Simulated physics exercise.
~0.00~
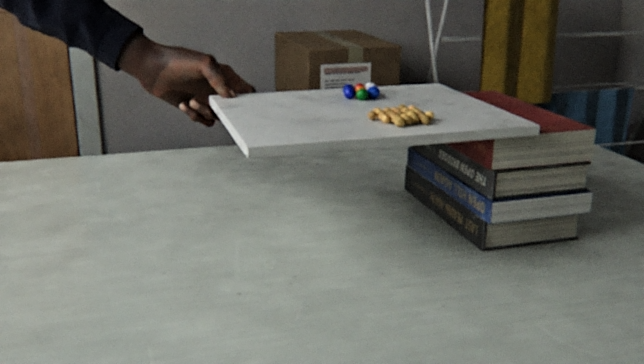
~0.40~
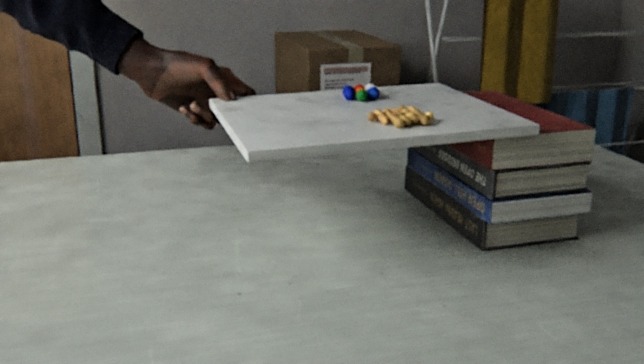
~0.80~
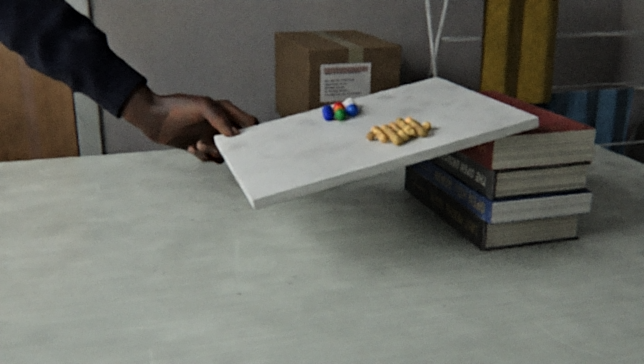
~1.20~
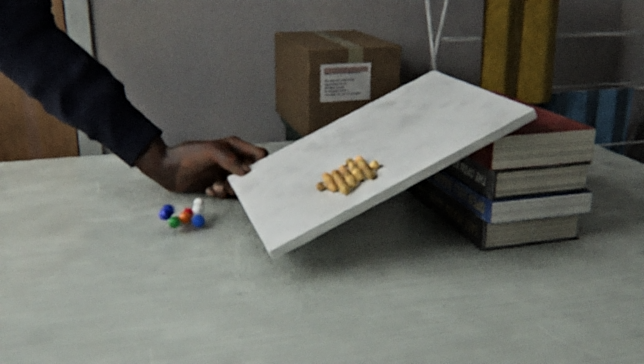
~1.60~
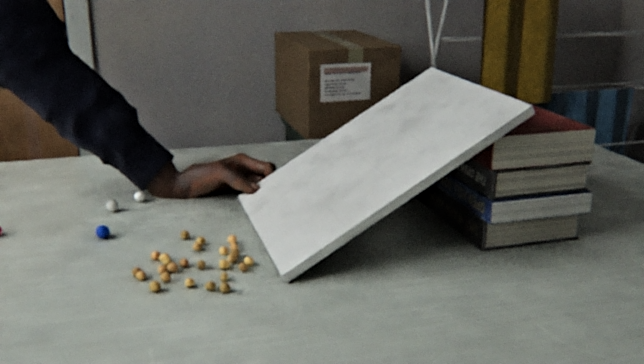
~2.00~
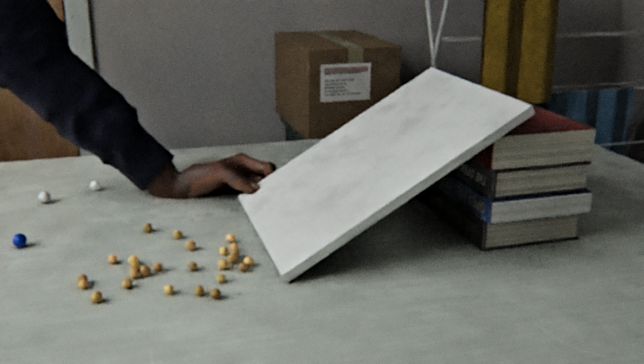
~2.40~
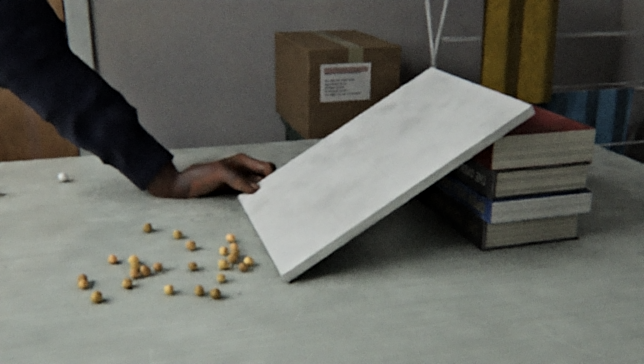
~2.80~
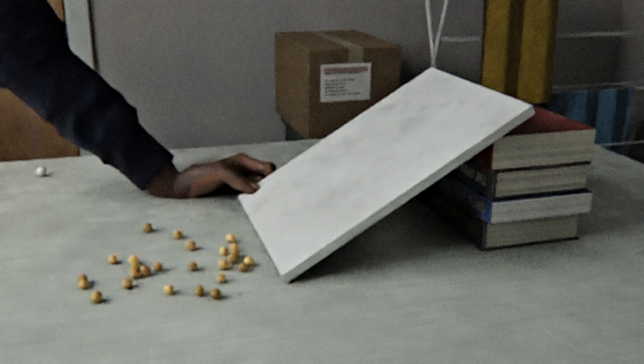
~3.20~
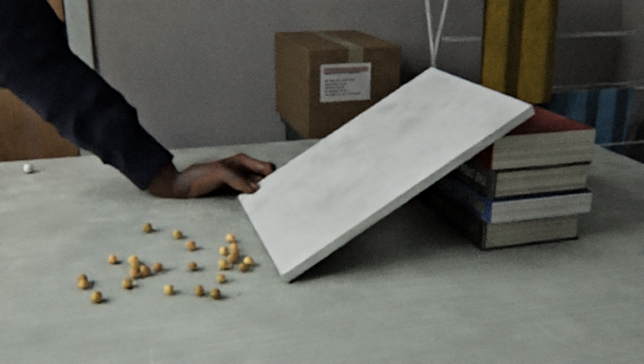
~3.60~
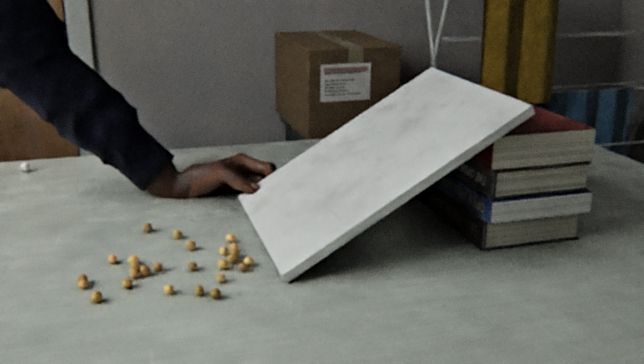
On a grey table, a hand lowers a board, and colourful balls roll farther than tan pieces.
